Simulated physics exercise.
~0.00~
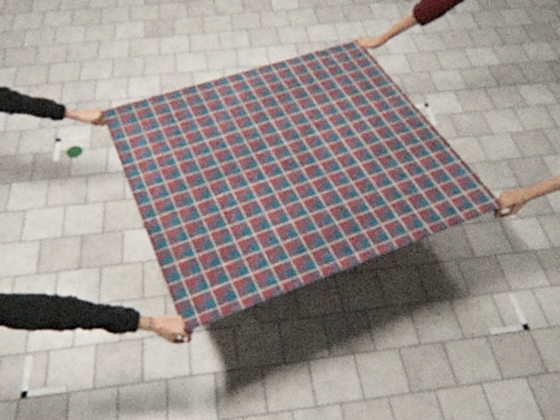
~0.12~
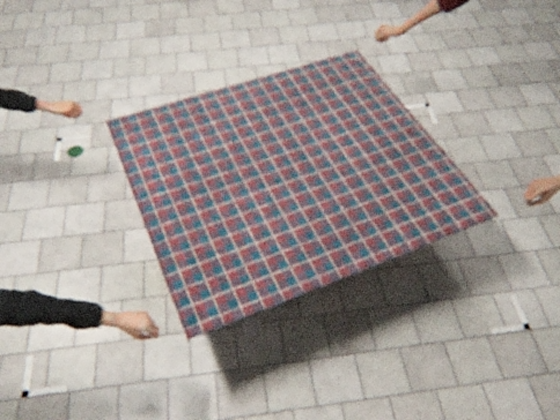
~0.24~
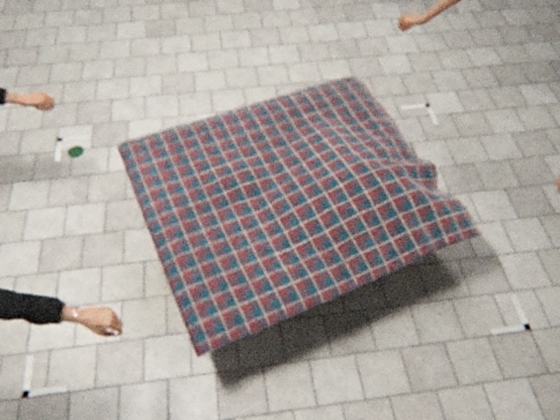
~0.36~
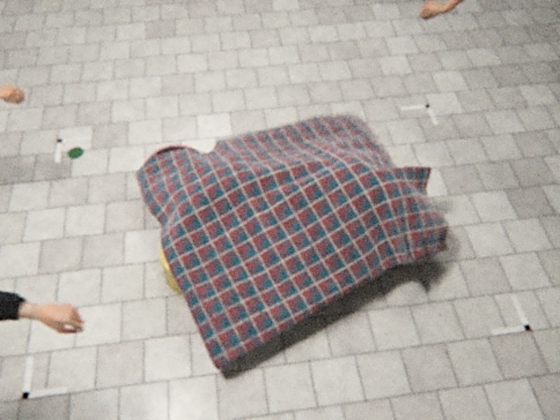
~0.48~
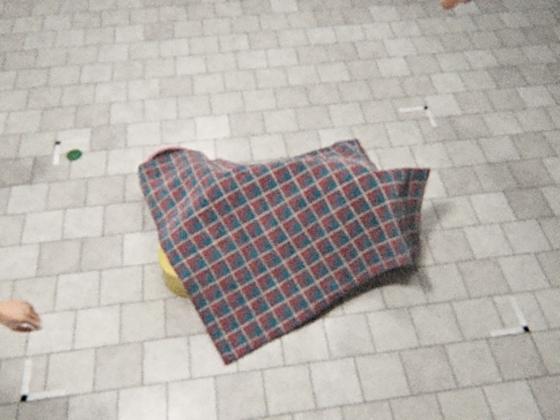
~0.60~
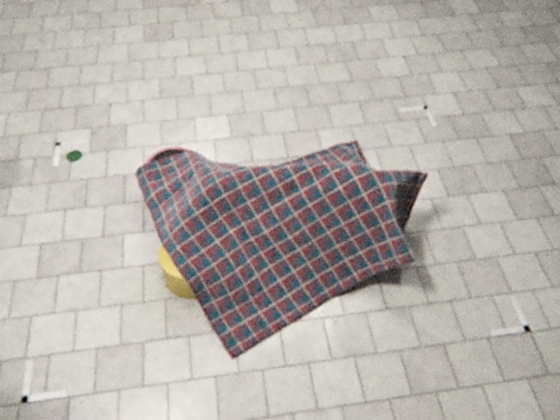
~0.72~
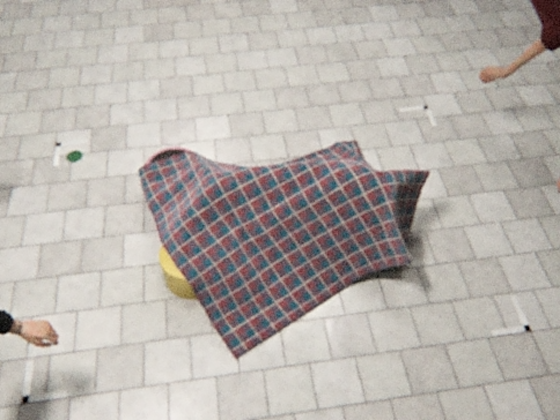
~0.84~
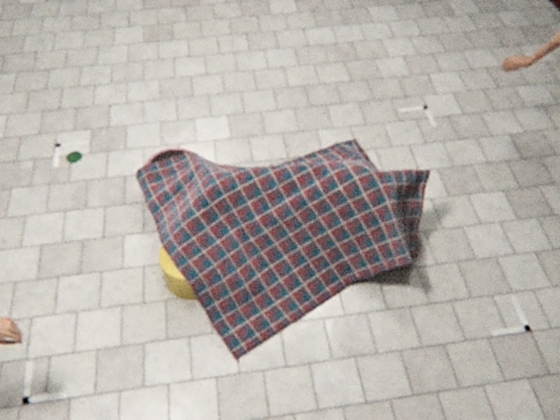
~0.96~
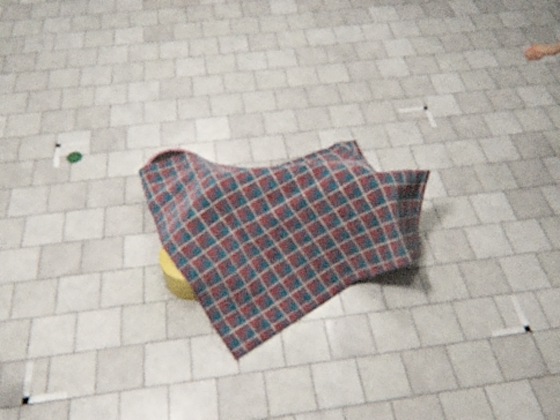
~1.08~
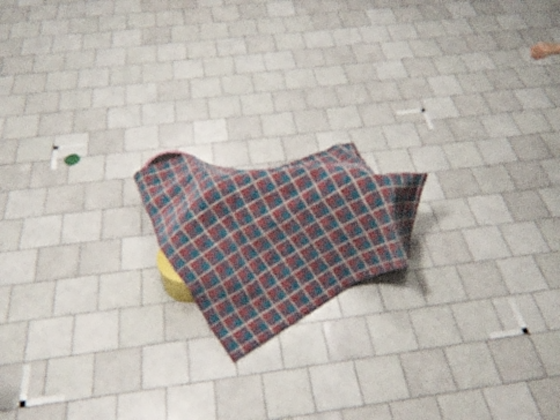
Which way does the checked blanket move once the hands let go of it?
It moves down, sinking toward the floor until it drapes over the objects beneath it.
